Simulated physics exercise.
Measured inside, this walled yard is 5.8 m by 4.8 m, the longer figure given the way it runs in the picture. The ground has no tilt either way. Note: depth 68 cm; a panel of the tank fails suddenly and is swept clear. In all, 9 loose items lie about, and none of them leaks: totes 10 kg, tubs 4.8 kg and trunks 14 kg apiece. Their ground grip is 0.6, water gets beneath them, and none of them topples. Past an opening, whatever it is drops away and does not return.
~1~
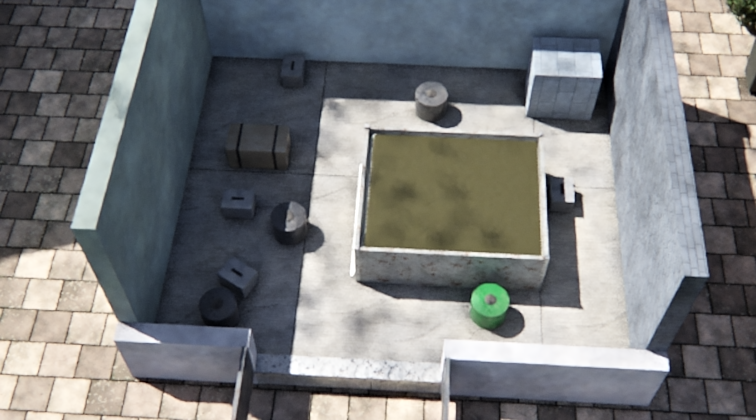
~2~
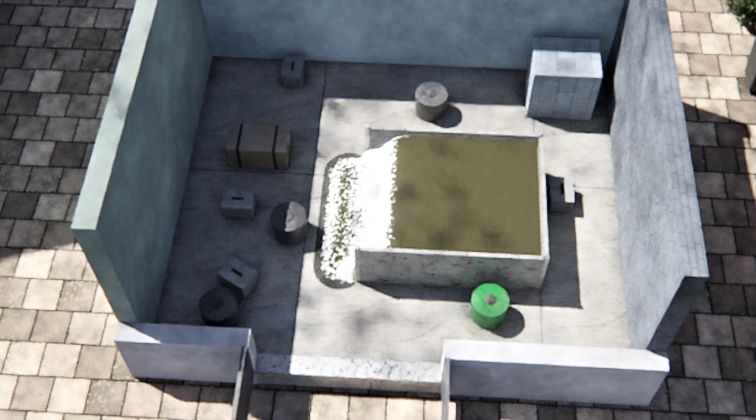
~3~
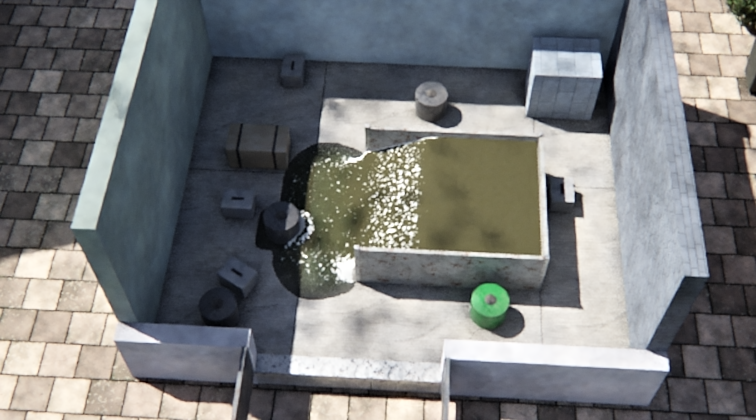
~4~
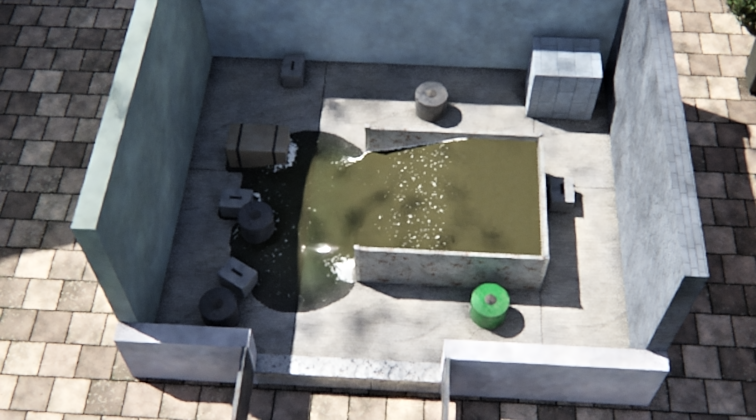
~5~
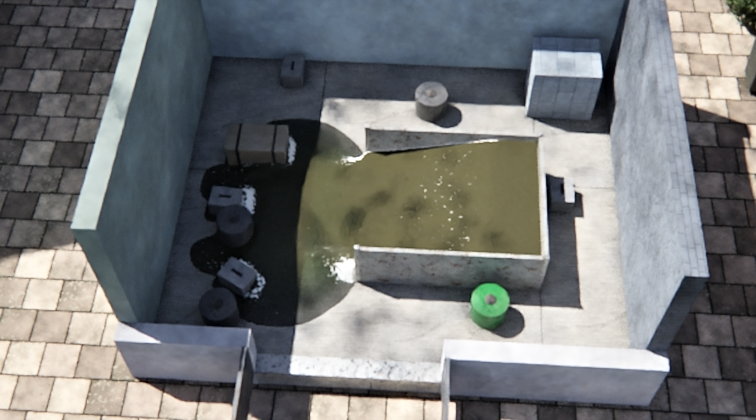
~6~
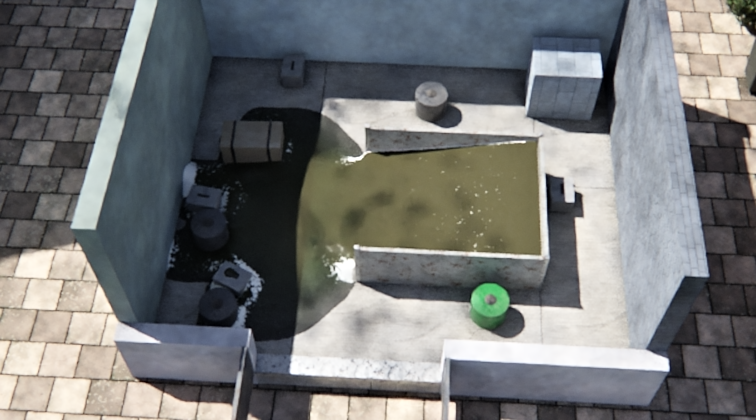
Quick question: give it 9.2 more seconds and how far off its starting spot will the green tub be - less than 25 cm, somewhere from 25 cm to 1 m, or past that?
It will be somewhere from 25 cm to 1 m off.
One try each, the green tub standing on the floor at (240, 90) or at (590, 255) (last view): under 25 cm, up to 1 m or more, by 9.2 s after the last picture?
First it is swept away, then it is swept away.
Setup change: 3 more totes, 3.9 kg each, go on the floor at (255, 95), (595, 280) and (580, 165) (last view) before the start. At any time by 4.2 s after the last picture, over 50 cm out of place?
Taking them in the order given: Exceeds it, falls short and falls short.
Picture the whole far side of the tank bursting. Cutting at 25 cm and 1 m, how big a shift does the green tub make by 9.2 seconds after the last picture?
Result: Green tub displaced far.
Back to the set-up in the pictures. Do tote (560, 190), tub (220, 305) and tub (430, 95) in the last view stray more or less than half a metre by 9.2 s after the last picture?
First one stayed inside, second one went too far, third one went too far.
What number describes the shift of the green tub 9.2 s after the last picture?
Around 40 cm from where it started.
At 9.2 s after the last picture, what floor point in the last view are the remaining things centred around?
The centre is close to (481, 252).
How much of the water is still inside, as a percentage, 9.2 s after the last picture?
Around 82 % of the water.
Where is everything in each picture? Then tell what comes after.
In the first picture, the green tub at (490, 300), on the bottom; water covers 3.9 m2; 0 of 9 have shifted.
In the second picture, the green tub at (490, 300) rests on the ground; 4.9 m2 under water; 0 of 9 have shifted.
In the third picture, the green tub at (490, 300), on the bottom; water covers 6.1 m2; 1 of 9 have shifted.
In the fourth picture, the green tub at (490, 300), on the bottom; water covers 7.5 m2; 1 of 9 have shifted.
In the fifth picture, the green tub at (490, 300) rests on the ground; 9.0 m2 under water; 2 of 9 have shifted.
In the sixth picture, the green tub at (490, 300) rests on the ground; 10.5 m2 under water; 4 of 9 have shifted.
Then, 1.2 s after the last picture the green tub is near (490, 300), 0.0 m from its start, aground; 0 of 9 are out; 5 afloat.
Then, 3.8 s after the last picture the green tub is near (613, 316), 1.4 m from its start, afloat; 1 of 9 are out; 5 afloat.
Then, 6.2 s after the last picture the green tub is near (570, 277), 1.0 m from its start, afloat; 1 of 9 are out; 7 afloat.
Then, 9.2 s after the last picture the green tub is near (514, 319), 0.4 m from its start, afloat; 1 of 9 are out; 8 afloat.
